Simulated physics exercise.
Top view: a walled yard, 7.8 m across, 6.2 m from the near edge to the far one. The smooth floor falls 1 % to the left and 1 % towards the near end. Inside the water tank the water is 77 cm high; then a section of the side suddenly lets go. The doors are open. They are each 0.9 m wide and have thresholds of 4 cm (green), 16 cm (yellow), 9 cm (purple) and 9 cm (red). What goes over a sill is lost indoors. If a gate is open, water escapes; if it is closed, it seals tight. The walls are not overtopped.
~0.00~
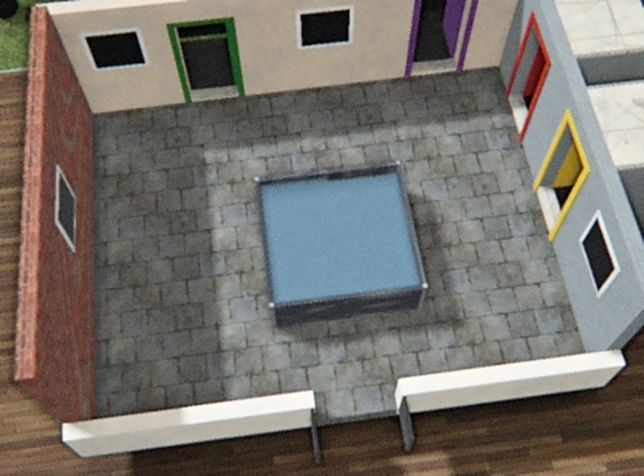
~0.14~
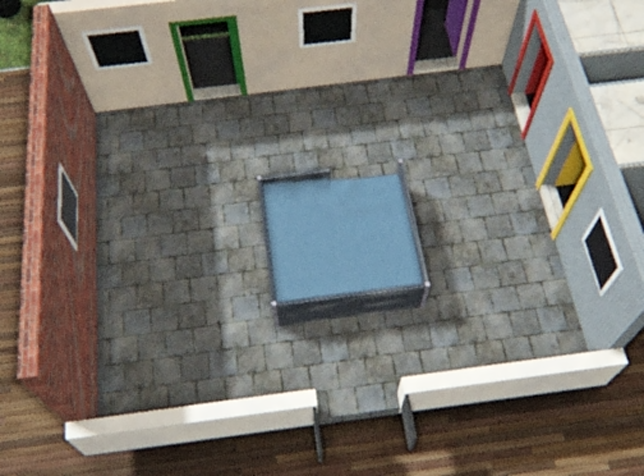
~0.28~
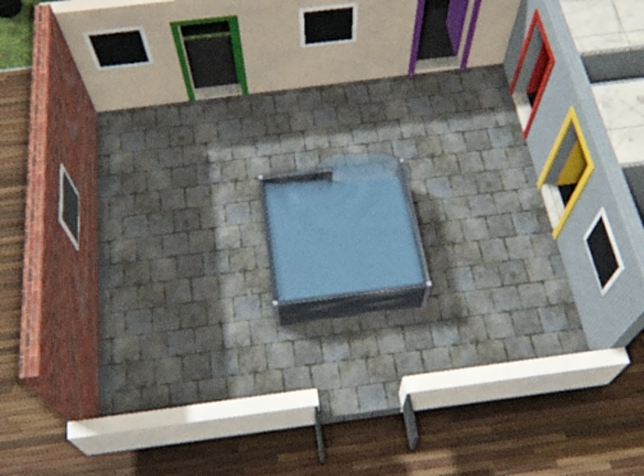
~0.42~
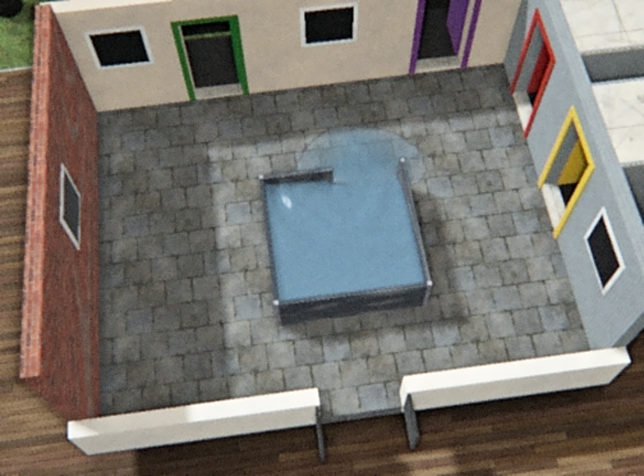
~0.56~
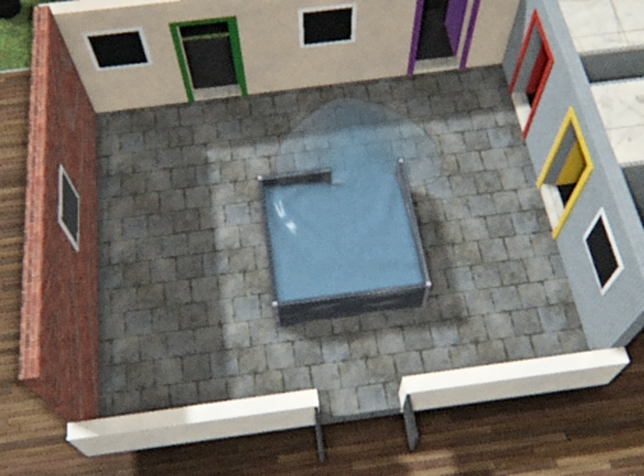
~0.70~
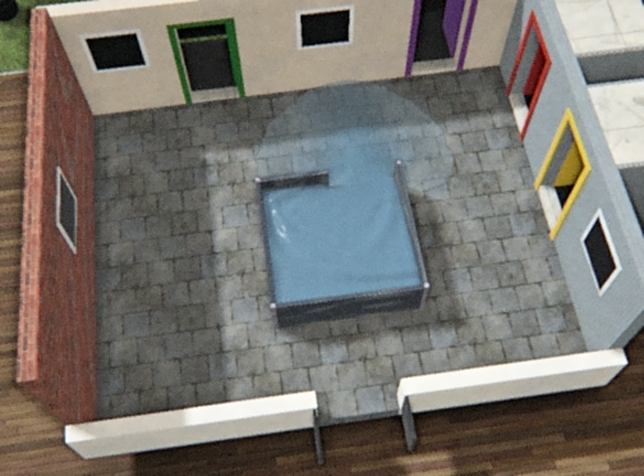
A walled yard with a grey stone-tiled floor is seen from high above, its view shifting very slightly. A square, dark-sided tank of blue water stands in the middle, with red brick at left, green and purple doorways behind, and red and yellow ones at right. A gap opens in the tank's far side, and water pours through, spreading backward across the tiles in a widening, thinning, rounded sheet.
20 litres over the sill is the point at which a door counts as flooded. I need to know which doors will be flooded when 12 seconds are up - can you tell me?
Sure: The green door will be flooded, the yellow door will stay unflooded, the purple door will be flooded, the red door will be flooded.
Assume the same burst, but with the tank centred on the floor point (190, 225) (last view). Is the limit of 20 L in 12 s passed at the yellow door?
In that case yellow comes out short of the limit.
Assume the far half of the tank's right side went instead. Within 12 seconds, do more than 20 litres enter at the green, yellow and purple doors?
Then: Green short of it, yellow beyond it, purple beyond it.
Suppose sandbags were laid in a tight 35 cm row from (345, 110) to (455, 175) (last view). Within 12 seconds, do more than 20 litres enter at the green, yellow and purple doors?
Result - green: Yes, exceeded, yellow: No, not exceeded, purple: No, not exceeded.
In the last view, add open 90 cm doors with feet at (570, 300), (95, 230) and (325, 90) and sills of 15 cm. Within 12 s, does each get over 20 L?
Well, the first is on the low side, the second is on the low side, and the third is on the high side.
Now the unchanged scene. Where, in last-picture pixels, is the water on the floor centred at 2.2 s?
The water is centred near (348, 195).
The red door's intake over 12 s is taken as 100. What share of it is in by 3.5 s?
By then it's near 30% of the total.
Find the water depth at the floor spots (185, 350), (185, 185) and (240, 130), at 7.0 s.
Taking the spots in order: 4 cm, 2 cm, 6 cm.
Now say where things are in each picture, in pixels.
In the first picture, the water tank at (338, 233) is whole and still, 77 cm deep.
In the second picture, the front is at a hidden place, 0.7 m from the gap on the water tank's far side; 0.2 m2 of floor is under water; 77 cm left at the back of the water tank.
In the third picture, the front is at (326, 162), 0.9 m from the gap on the water tank's far side; 1.0 m2 of floor is under water; 77 cm left at the back of the water tank.
In the fourth picture, water pours out on the water tank's far side and has run 1.4 m, to (338, 130); typically 9 cm deep outside, 77 cm at the water tank's back.
In the fifth picture, water pours out on the water tank's far side and has run 2.0 m, to (338, 102); typically 6 cm deep outside, 77 cm at the water tank's back.
In the sixth picture, the front is at (317, 88), 2.5 m from the gap on the water tank's far side; 6.1 m2 of floor is under water; 71 cm left at the back of the water tank.
After 1.4 s water covers 20 % of the floor and is deepest (44 cm) near (368, 188); green door 6 cm at the sill, 0 L in, yellow door not reached, purple door 19 cm at the sill, 1 L in, red door not reached.
After 2.2 s water covers 30 % of the floor and is deepest (50 cm) near (495, 66); green door 10 cm at the sill, 8 L in, yellow door not reached, purple door 22 cm at the sill, 44 L in, red door 14 cm at the sill, 0 L in.
After 3.5 s water covers 50 % of the floor and is deepest (30 cm) near (476, 68); green door 9 cm at the sill, 29 L in, yellow door 6 cm at the sill, 0 L in, purple door 19 cm at the sill, 99 L in, red door 20 cm at the sill, 41 L in.
After 7.0 s water covers 90 % of the floor and is deepest (18 cm) near (98, 437); green door 6 cm at the sill, 55 L in, yellow door 6 cm at the sill, 0 L in, purple door 12 cm at the sill, 186 L in, red door 12 cm at the sill, 129 L in.
After 12.0 s water covers 95 % of the floor and is deepest (16 cm) near (98, 437); green door 4 cm at the sill, 59 L in, yellow door 3 cm at the sill, 0 L in, purple door 5 cm at the sill, 192 L in, red door 5 cm at the sill, 135 L in.
